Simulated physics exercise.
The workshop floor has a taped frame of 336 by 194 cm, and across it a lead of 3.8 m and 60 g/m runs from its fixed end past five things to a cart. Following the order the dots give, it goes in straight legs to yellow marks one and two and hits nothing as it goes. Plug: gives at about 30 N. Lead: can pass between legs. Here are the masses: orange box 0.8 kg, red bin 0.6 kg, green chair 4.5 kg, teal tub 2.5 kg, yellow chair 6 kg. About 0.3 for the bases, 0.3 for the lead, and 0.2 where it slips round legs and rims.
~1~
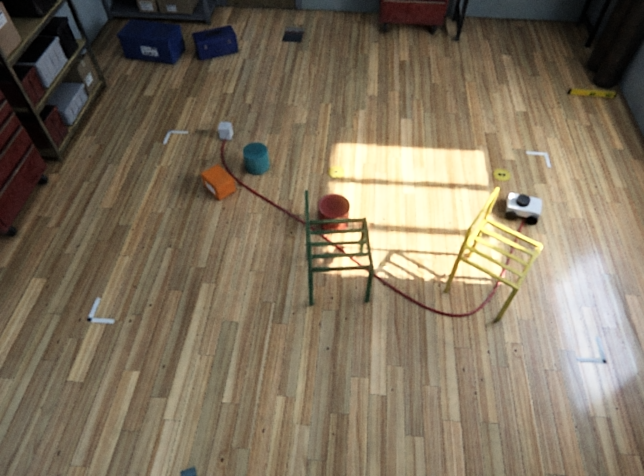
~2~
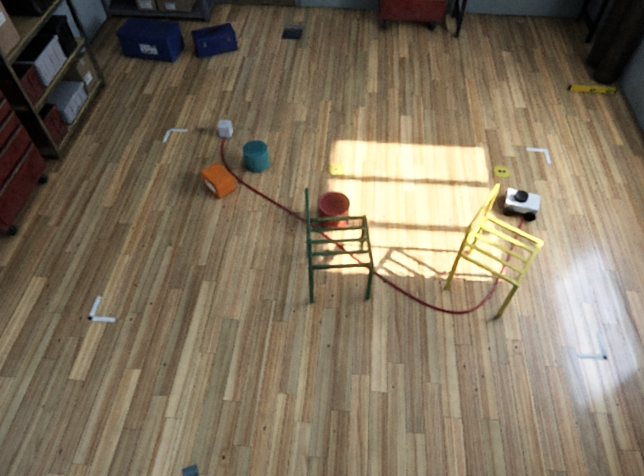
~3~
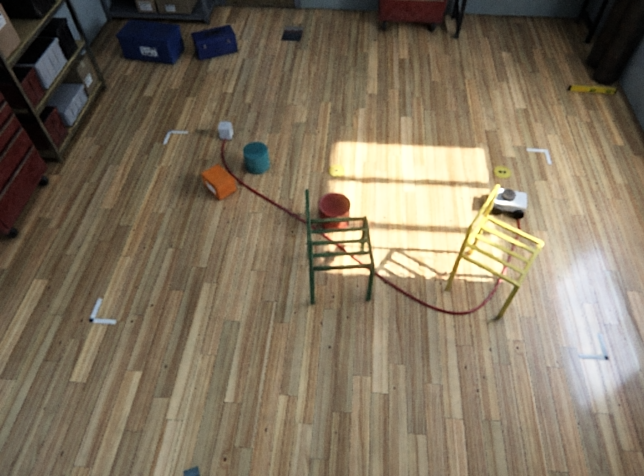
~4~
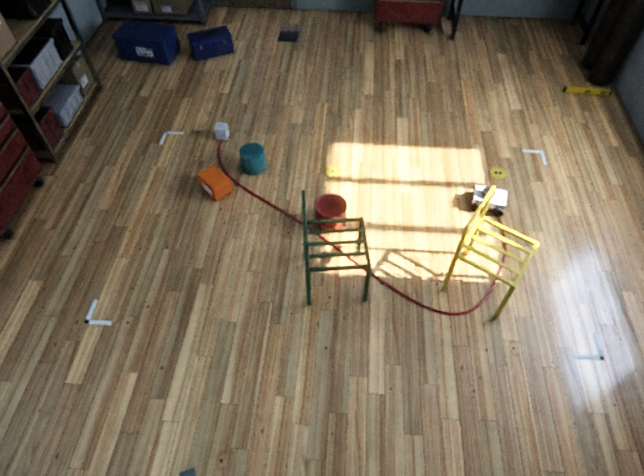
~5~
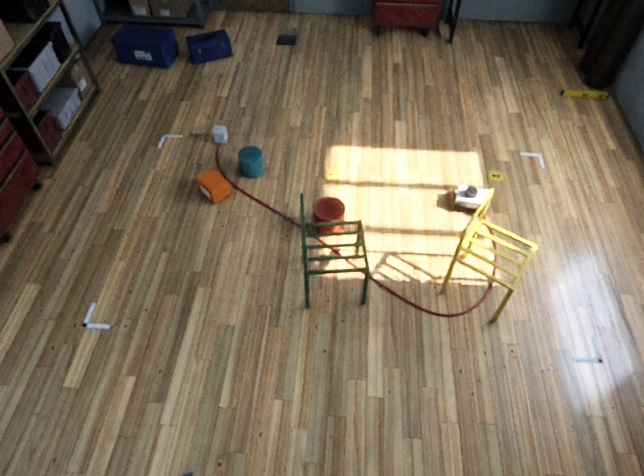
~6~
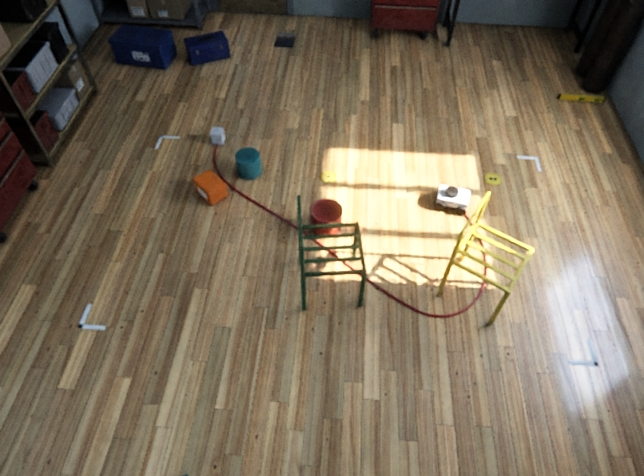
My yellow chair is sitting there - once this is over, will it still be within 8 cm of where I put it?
No, it gets moved.
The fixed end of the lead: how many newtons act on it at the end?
About 0 N.
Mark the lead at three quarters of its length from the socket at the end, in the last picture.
Pixel estimate: Near (432, 238).
Next, cart at (381, 188), lead slack at the fixed end; nothing else has moved.
Then, cart at (352, 176), lead slack at the fixed end; yellow chair 14 cm off its start.
After that, cart at (427, 177), lead slack at the fixed end; yellow chair 14 cm off its start at (472, 244).
Later, cart at (493, 178), lead slack at the fixed end; yellow chair 14 cm off its start.
At the end, cart at (493, 178), lead slack at the fixed end; yellow chair 14 cm off its start at (472, 244).
